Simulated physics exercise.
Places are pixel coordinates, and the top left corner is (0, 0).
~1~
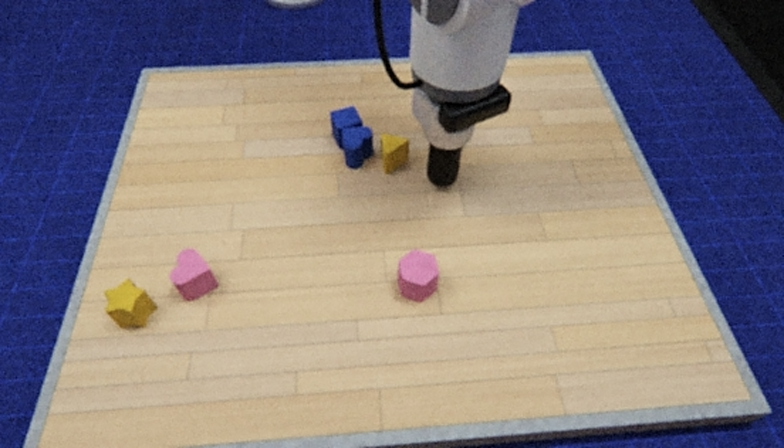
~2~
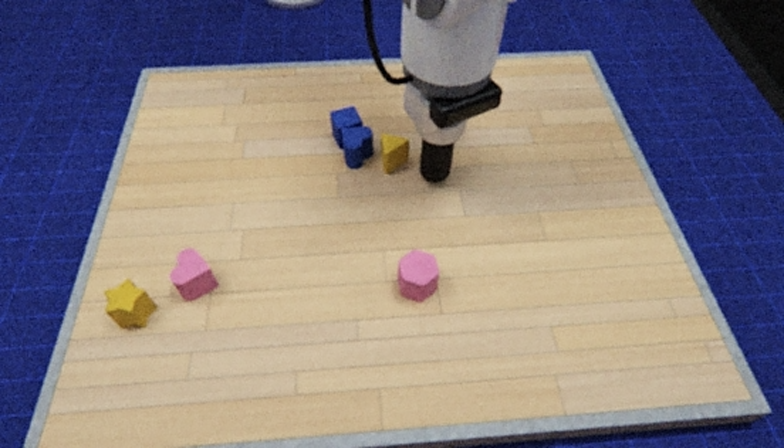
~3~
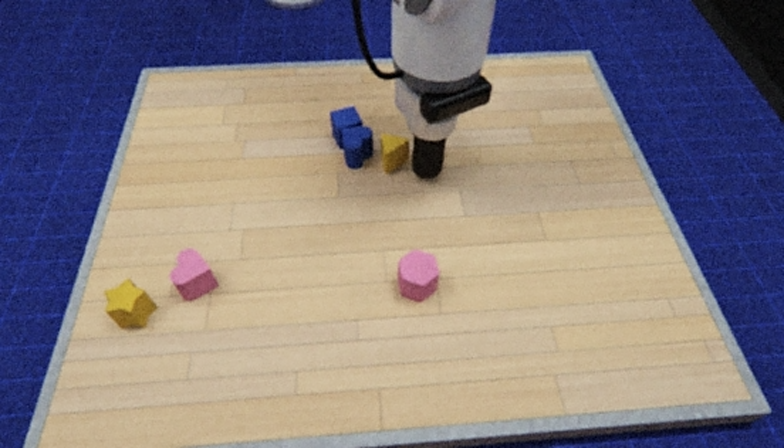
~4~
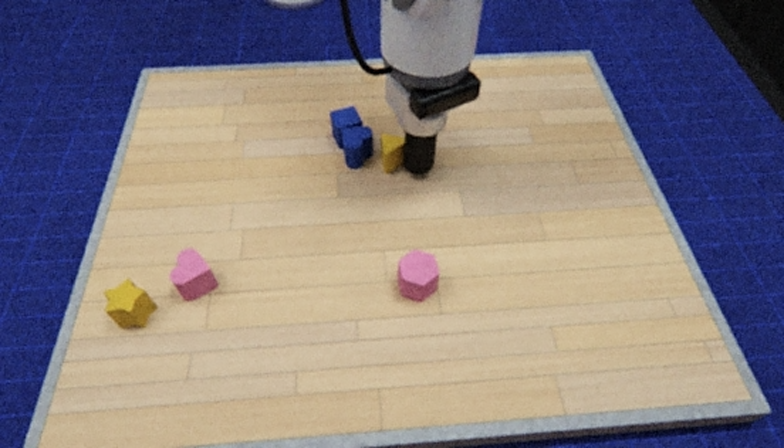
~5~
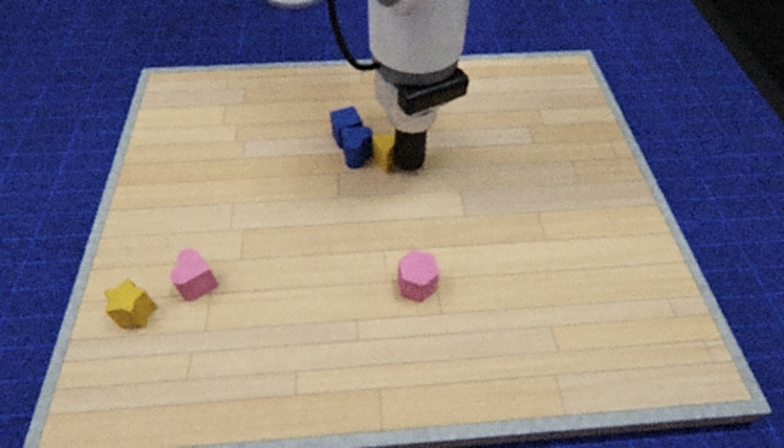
On a wooden board, a robot arm's black stick slides left and nudges a yellow block.
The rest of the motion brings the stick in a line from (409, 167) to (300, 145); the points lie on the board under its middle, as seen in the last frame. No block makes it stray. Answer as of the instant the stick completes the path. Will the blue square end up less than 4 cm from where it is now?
Yes, I think so.
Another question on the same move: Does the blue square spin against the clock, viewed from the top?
I believe not.
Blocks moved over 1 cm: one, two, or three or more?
Here I'd predict at least three blocks moving more than 1 cm.
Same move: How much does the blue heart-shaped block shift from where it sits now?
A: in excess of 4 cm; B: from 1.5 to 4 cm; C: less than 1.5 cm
A - in excess of 4 cm.
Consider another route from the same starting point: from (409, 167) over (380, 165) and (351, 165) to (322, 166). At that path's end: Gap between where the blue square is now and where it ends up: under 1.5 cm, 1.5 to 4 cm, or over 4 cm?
Movement: Under 1.5 cm.
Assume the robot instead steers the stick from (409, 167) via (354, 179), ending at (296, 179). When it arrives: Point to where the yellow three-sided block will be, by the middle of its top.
Top centre: (367, 137).
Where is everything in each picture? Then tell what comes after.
Tip of the stick at (442, 176), middles of tops, blue square at (346, 117), blue heart-shaped block at (356, 136), yellow three-sided block at (392, 142), in the first picture.
Stick at (435, 172), nothing pushed, in the second picture.
Stick at (427, 168), nothing pushed, in the third picture.
Stick at (419, 164), nothing pushed, in the fourth picture.
Stick at (409, 161), blue square at (346, 117), blue heart-shaped block at (356, 136), yellow three-sided block at (386, 141), in the fifth picture.
On the path given first. One third of the way, stick at (371, 153); blue square at (342, 114), turned 15° clockwise; blue heart-shaped block at (328, 136), turned 65° anticlockwise; yellow three-sided block at (349, 130).
Two thirds of the way, stick at (335, 146); blue square at (335, 107), turned 35° clockwise; blue heart-shaped block at (293, 135), turned 90° anticlockwise; yellow three-sided block at (313, 122).
At the end, stick at (299, 139); blue square at (335, 107), turned 40° clockwise; blue heart-shaped block at (269, 138), turned 115° anticlockwise; yellow three-sided block at (277, 115).
